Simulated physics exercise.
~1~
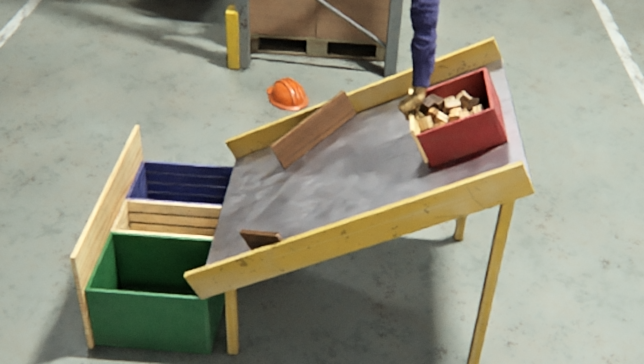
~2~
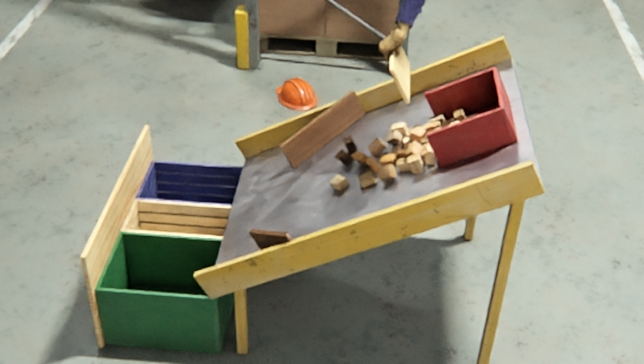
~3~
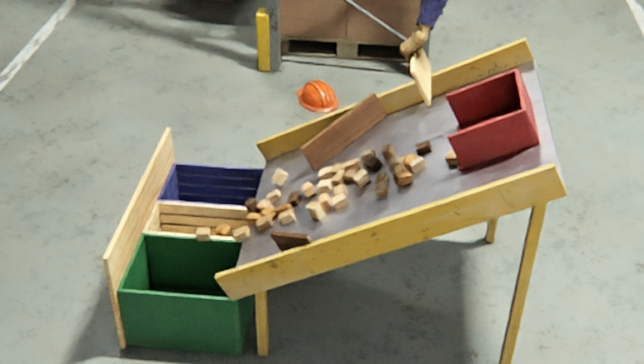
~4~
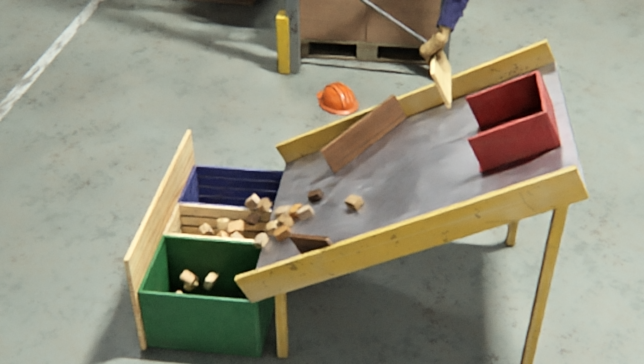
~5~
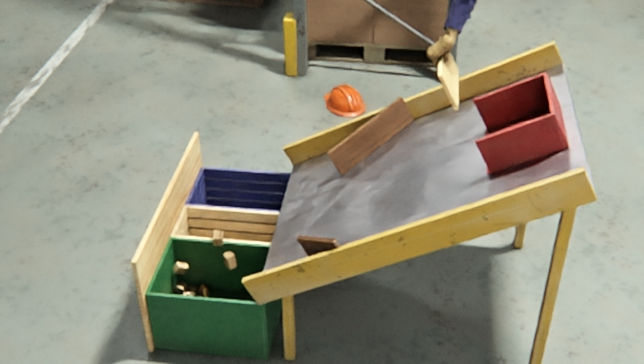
Wooden blocks tumbling from a red pen down a sloped table past angled boards, dropping into a green tub and wooden bin.
